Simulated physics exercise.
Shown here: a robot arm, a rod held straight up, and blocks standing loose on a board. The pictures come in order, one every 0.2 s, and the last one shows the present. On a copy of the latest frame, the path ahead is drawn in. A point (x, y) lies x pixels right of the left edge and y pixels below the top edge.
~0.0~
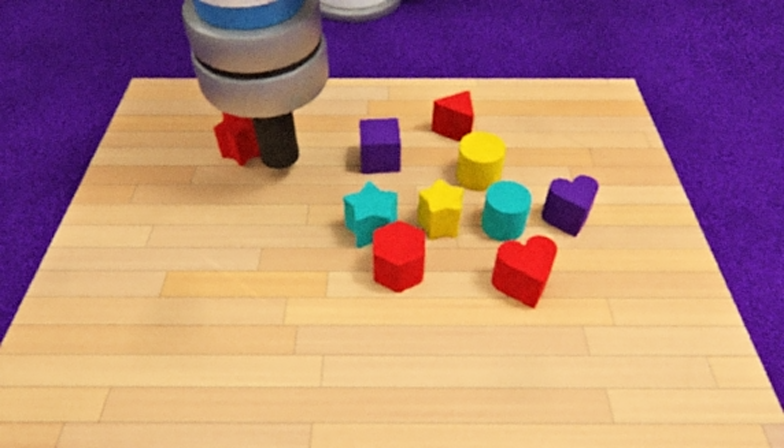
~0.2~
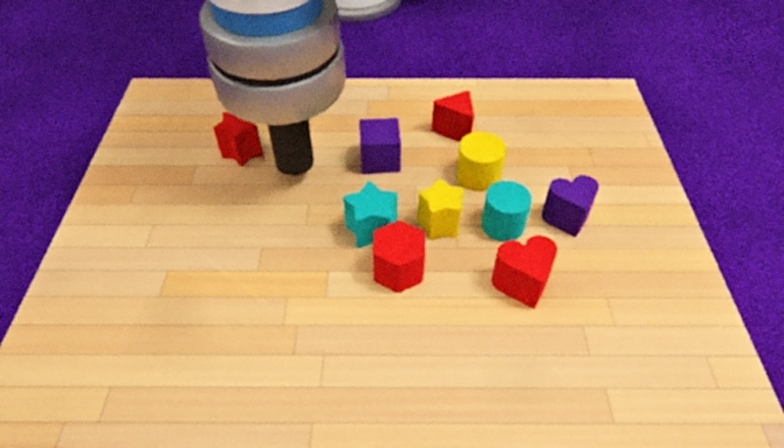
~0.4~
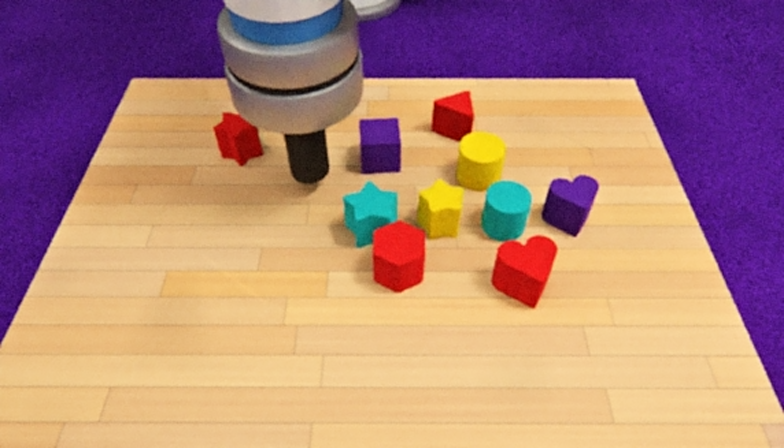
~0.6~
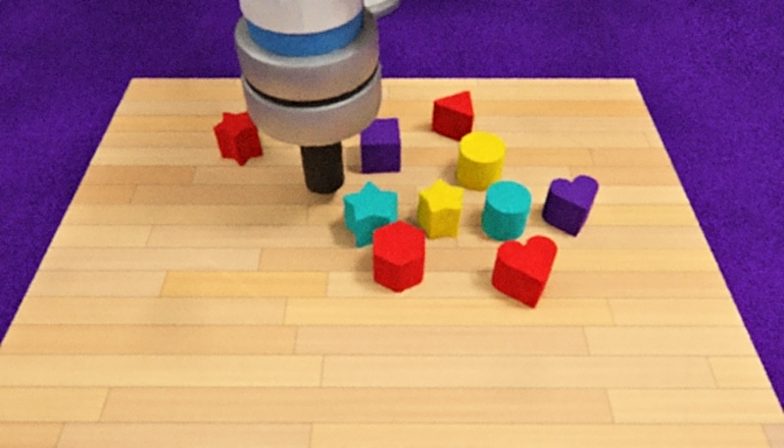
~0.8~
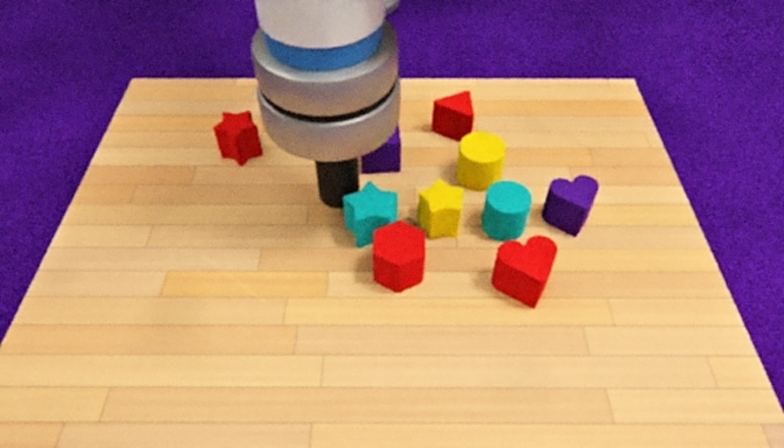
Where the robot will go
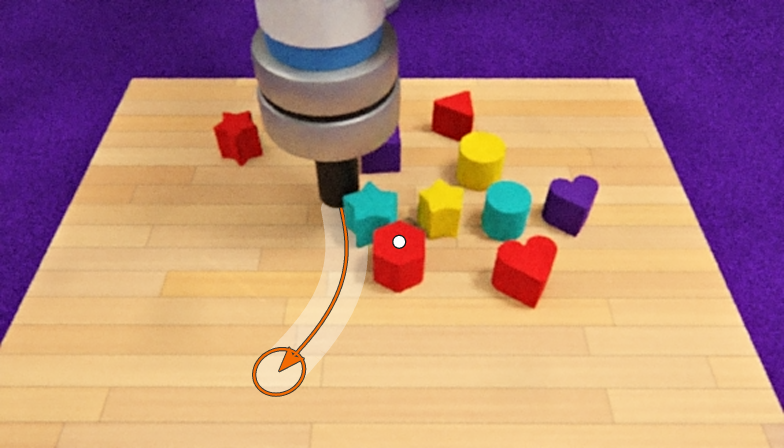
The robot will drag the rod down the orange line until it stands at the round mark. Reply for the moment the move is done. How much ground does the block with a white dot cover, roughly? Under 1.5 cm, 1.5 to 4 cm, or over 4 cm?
That one ends up 1.5 to 4 cm from where it is now.
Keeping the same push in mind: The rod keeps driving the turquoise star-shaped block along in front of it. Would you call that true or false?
The claim does not hold.
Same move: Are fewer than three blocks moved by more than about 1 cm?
Yes, that is how it ends up.
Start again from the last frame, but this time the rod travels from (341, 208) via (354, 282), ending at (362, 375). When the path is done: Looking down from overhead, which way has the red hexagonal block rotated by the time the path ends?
The red hexagonal block rotates counterclockwise.
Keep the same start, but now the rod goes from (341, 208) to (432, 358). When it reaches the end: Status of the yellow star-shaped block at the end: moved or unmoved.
The block stays on its spot.
Drawn move, from (341, 208) via (346, 258) and (327, 314), ending at (279, 371); the dot is on the red hexagonal block.
The first path, step by step. One third of the way, rod (345, 245); turquoise star-shaped block (387, 232), turned 45° anticlockwise; red hexagonal block (425, 259), turned 20° anticlockwise.
Two thirds of the way, rod (325, 302); turquoise star-shaped block (386, 236), turned 60° anticlockwise; red hexagonal block (431, 260), turned 25° anticlockwise.
At the end, rod (276, 360); turquoise star-shaped block (386, 236), turned 60° anticlockwise; purple square block still; red hexagonal block (431, 260), turned 25° anticlockwise.
